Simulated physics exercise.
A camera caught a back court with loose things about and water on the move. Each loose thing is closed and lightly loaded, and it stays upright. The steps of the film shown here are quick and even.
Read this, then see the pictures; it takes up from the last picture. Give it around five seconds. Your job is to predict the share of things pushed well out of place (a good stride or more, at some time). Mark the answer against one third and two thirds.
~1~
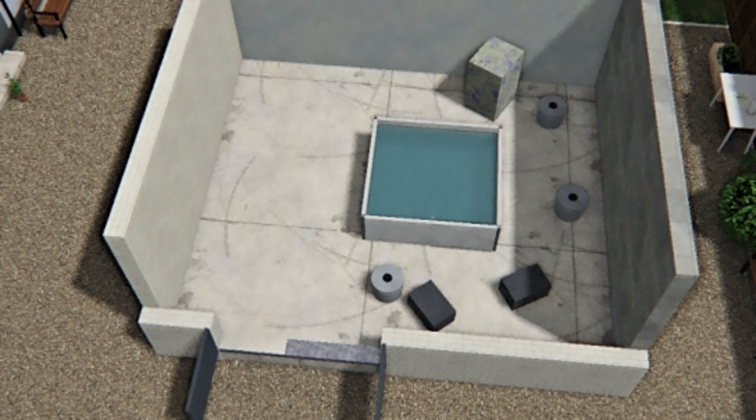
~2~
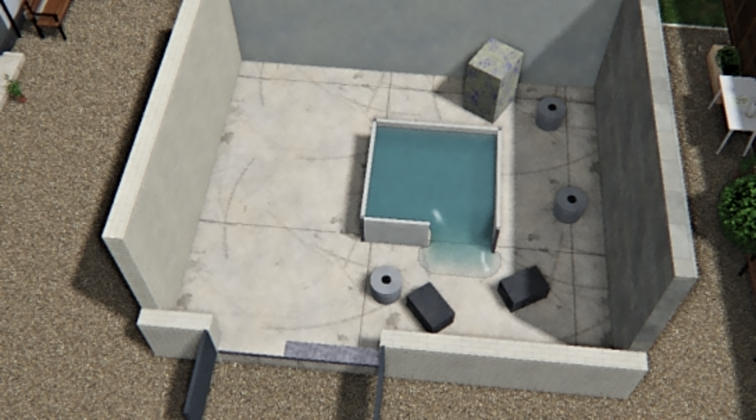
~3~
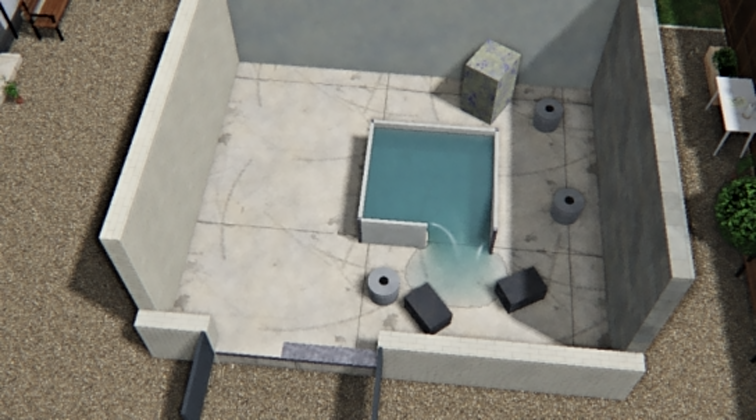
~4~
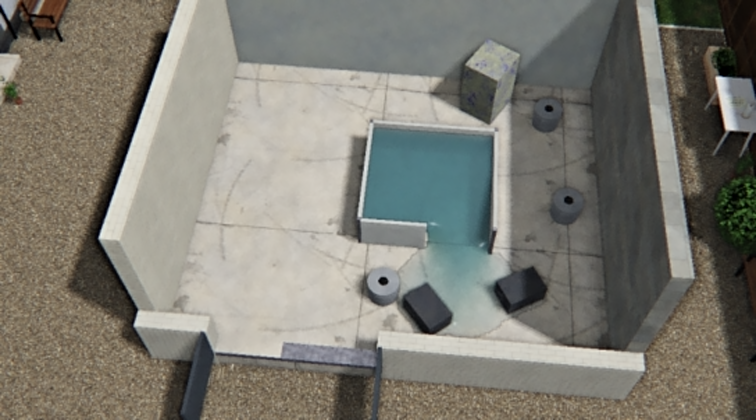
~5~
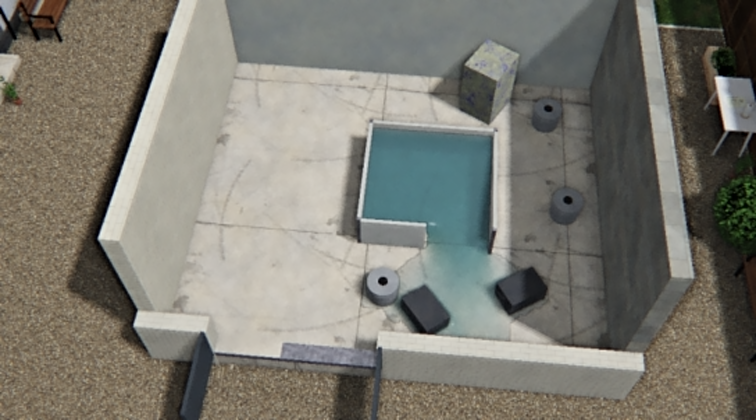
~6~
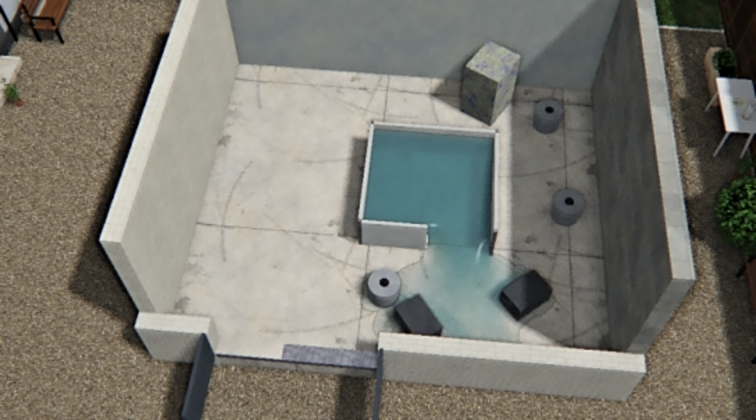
One to two thirds of them.
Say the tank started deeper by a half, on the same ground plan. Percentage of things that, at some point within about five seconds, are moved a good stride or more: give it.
Around 80 in a hundred.
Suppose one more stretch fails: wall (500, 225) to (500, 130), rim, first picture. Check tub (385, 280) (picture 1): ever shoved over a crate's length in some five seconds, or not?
As for this one, it came up short.
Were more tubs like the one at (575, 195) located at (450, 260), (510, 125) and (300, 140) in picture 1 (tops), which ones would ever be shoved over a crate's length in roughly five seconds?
The first travels far, the second sits tight and the third sits tight.
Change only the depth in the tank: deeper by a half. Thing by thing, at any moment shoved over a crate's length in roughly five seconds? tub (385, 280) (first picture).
For that one, it's within that distance.
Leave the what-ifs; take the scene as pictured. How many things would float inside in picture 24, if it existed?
It adds up to 0.
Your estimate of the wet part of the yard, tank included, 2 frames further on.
25 %.
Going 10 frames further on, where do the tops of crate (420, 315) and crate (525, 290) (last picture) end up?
Close to (308, 298) and (592, 285).
A moment on, 0 of 5 are well off their spots; 0 afloat.
Next, 2 of 5 are well off their spots; 0 afloat.
Later, 2 of 5 are well off their spots; 0 afloat.
In the end, 3 of 5 are well off their spots, and 3 have been at some point; 1 afloat.
